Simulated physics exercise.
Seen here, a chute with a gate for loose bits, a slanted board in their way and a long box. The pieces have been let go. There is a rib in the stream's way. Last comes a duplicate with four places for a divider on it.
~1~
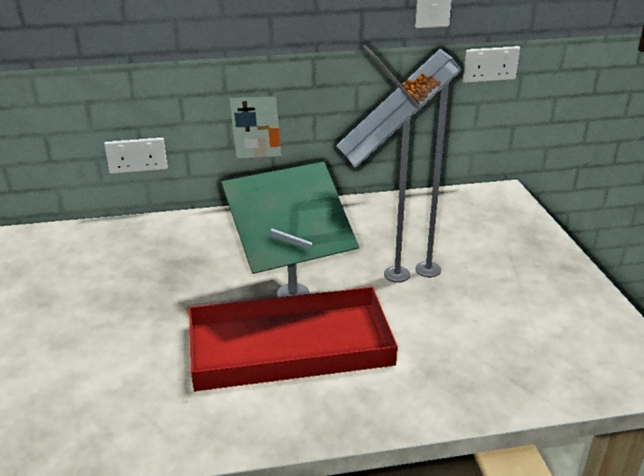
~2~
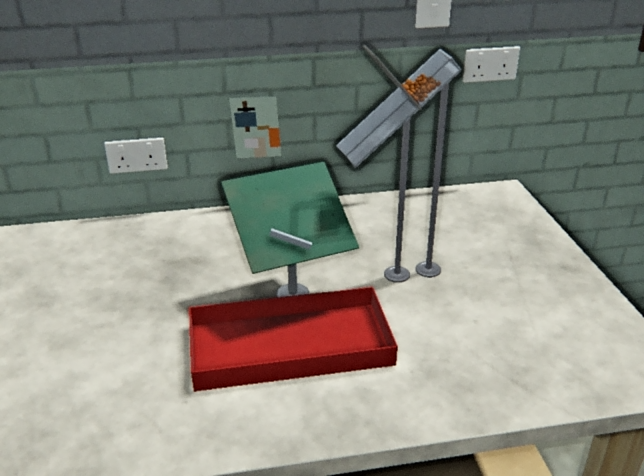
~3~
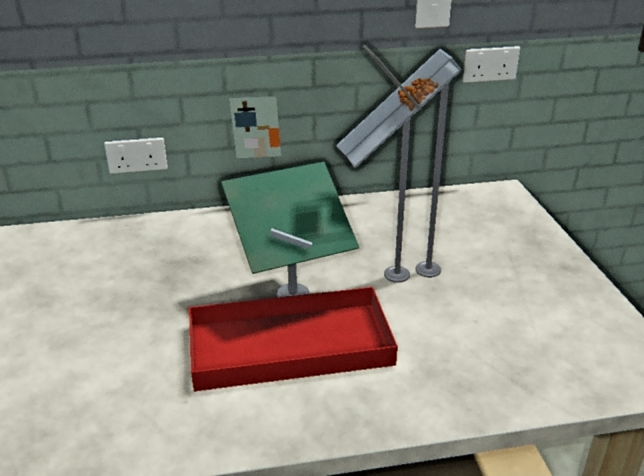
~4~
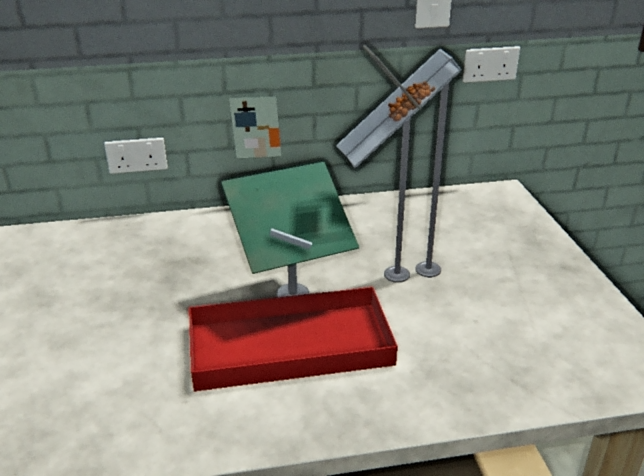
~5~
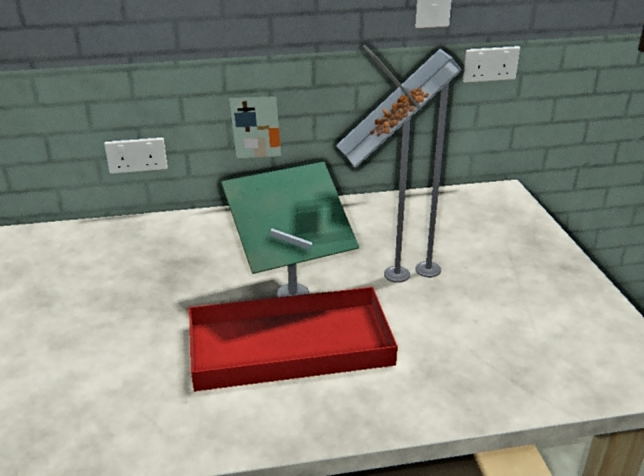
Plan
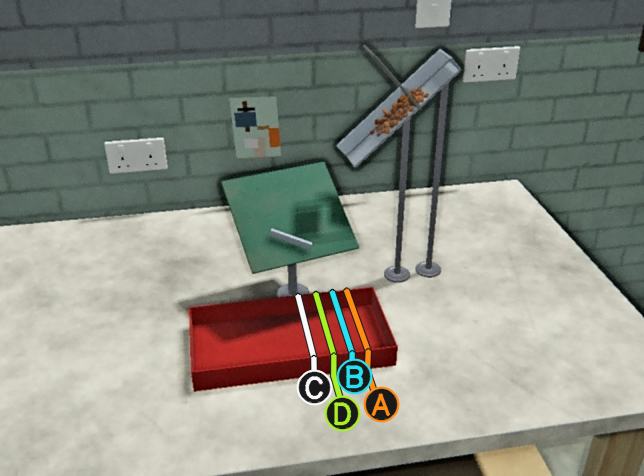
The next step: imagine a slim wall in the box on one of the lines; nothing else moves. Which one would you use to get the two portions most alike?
B beats the others.
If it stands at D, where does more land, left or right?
The right side.
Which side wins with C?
More lands on the right.
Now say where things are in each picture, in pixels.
In the first picture, load behind the gate at (421, 88), bits of cat kibble; lip of the chute at (351, 162), sloping fairly steeply.
In the second picture, middle of the board at (290, 214), tilted fairly steeply; middle of its low edge at (308, 260); of its high edge at (274, 171).
In the third picture, front corners of the box at (192, 372) and (397, 346), empty; front of the load at (402, 101).
In the fourth picture, middle of the load at (408, 103); its front at (391, 116), about a quarter of the way to the lip; rib from (271, 229) to (312, 244).
In the fifth picture, middle of the load at (400, 111); its front at (373, 132), about half of the way to the lip.
On the marked copy, line A crosses the front rim at (368, 350); line B crosses the front rim at (351, 352); line C crosses the front rim at (313, 357); line D crosses the front rim at (333, 354).
If A is chosen, of what is caught, most on the left of the divider, a small part on the right.
If B is chosen, of what is caught, about half on the left of the divider, about half on the right.
If C is chosen, of what is caught, a small part on the left of the divider, nearly all on the right.
If D is chosen, of what is caught, a small part on the left of the divider, nearly all on the right.
